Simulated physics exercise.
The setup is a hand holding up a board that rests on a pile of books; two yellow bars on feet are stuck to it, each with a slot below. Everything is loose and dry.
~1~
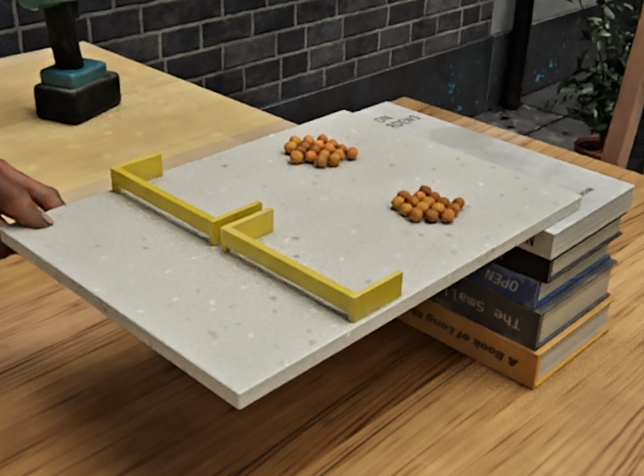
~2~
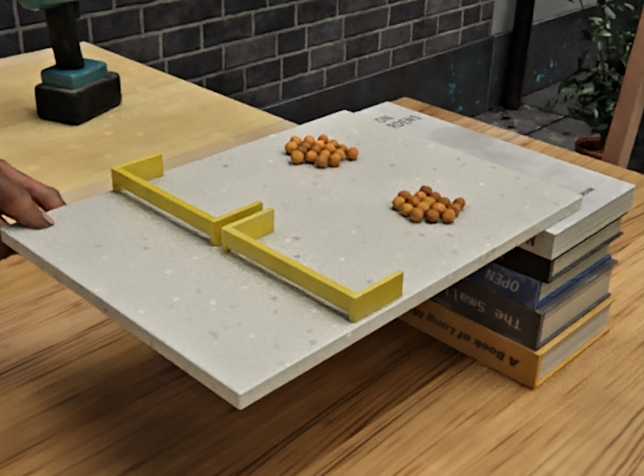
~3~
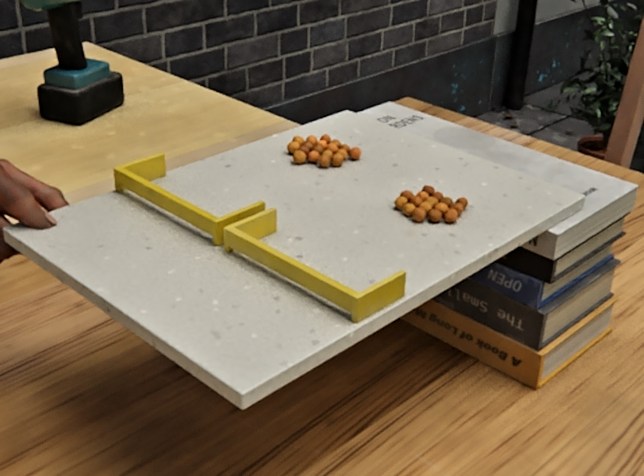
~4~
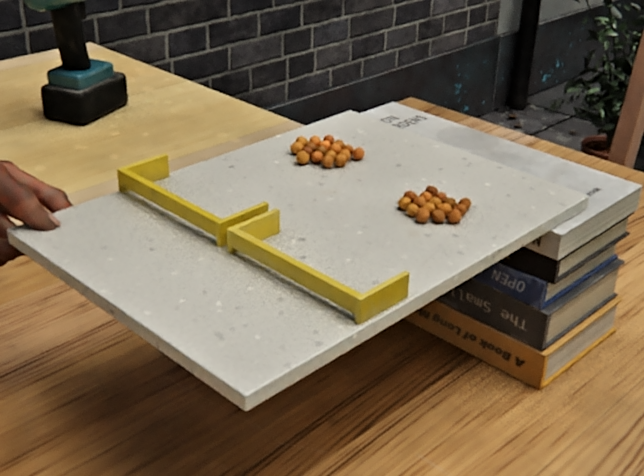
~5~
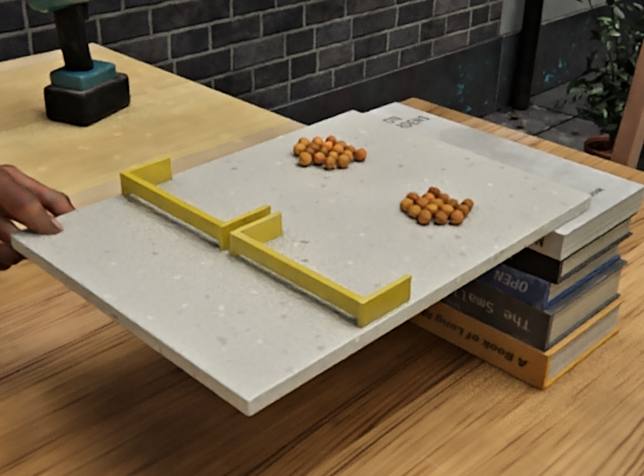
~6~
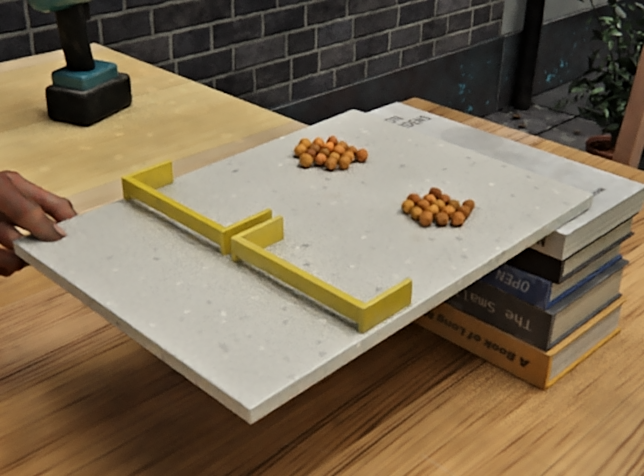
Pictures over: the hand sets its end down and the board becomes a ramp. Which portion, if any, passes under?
My prediction: Looks like the near portion is too bulky. Looks like the far portion is too bulky.
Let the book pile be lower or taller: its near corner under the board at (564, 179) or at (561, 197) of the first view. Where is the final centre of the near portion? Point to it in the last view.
Resting centre: First ~ (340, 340), second ~ (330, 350).
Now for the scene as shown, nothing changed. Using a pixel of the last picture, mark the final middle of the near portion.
Near (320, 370).
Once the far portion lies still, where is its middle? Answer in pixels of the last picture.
Resting centre, last frame: Approx. (214, 304) px.
Then, 0.64 s on from there, board sloping at 12°; near portion where it was; far portion where it was.
Then, 1.32 s on from there, board sloping at 23°; near portion has reached its gate; far portion has reached its gate.
Then, 2.14 s on from there, board resting at 28°; near portion has reached its gate; far portion has reached its gate.
In the end, board resting at 28°; near portion gathered behind its gate; far portion gathered behind its gate.
